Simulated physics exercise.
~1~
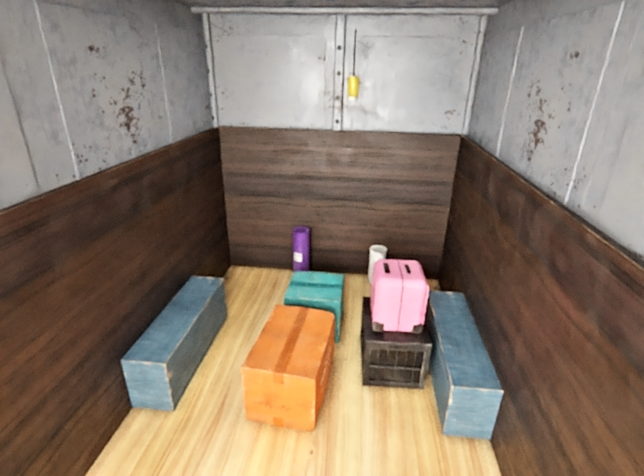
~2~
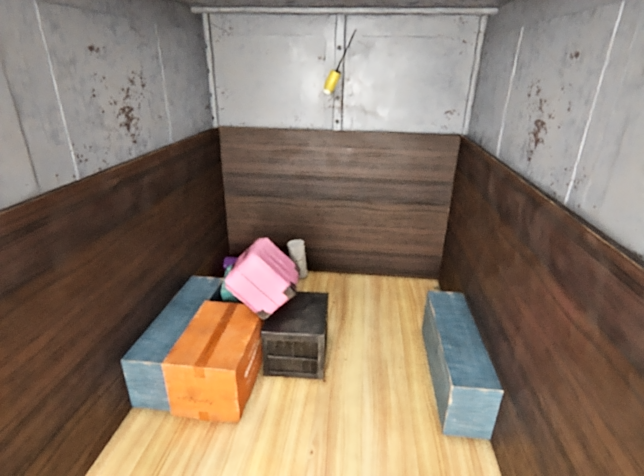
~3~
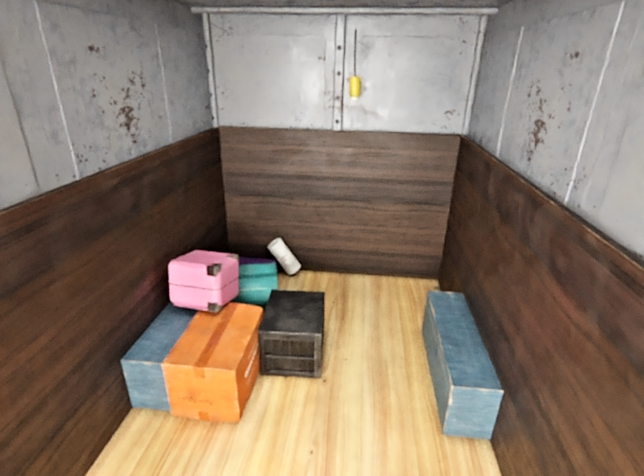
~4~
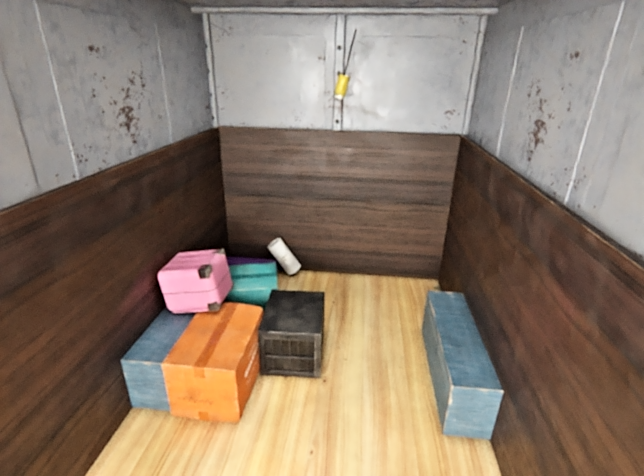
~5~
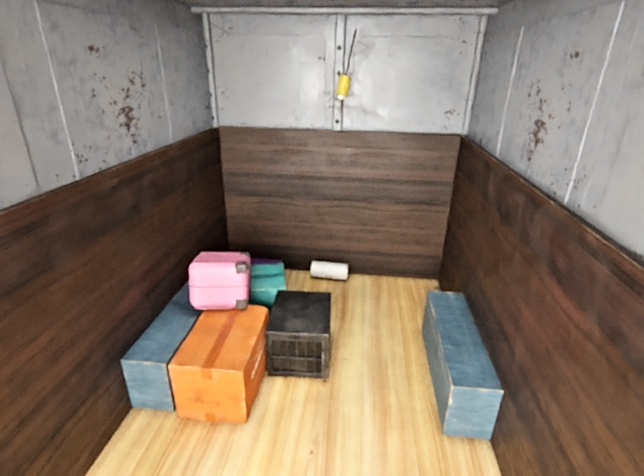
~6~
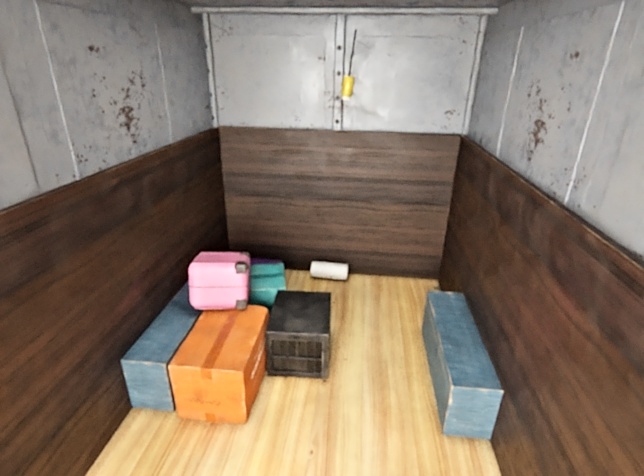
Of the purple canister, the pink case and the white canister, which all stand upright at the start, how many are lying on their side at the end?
All three of them, the purple canister, the pink case and the white canister, are lying on their side at the end.
